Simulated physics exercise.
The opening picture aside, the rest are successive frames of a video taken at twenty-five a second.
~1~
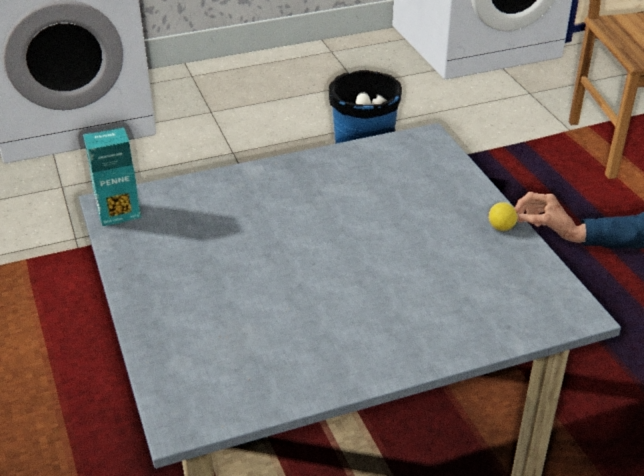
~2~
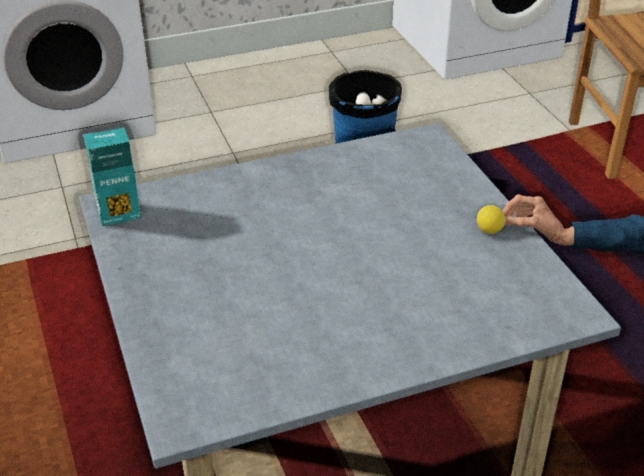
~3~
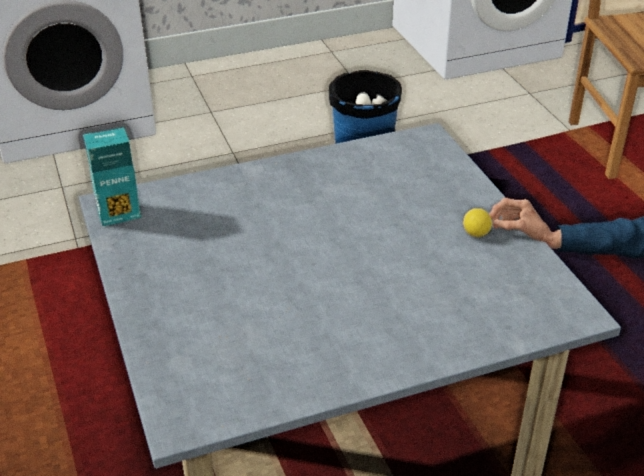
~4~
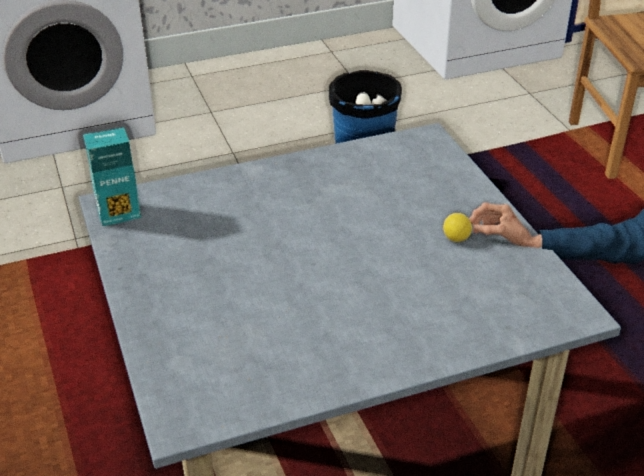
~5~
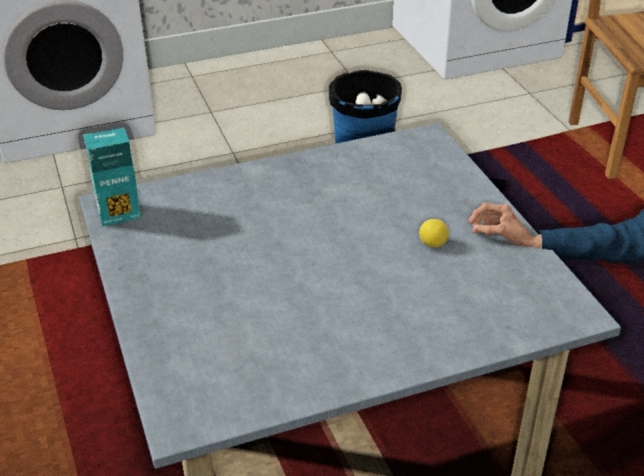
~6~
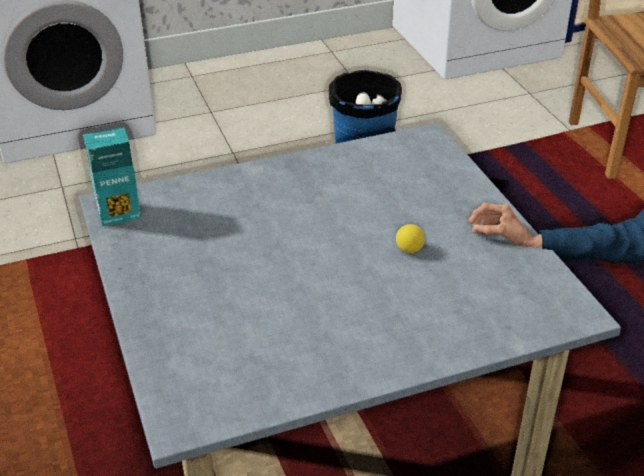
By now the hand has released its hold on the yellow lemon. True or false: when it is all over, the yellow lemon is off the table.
True.
Then, 0.20 s on from there, yellow lemon shifted well along near (290, 268).
Then, 0.40 s on from there, yellow lemon shifted well along near (167, 297).
Then, 0.70 s on from there, yellow lemon now off the table.
Then, 0.90 s on from there, things are still on the move.
In the end, off the table, yellow lemon.
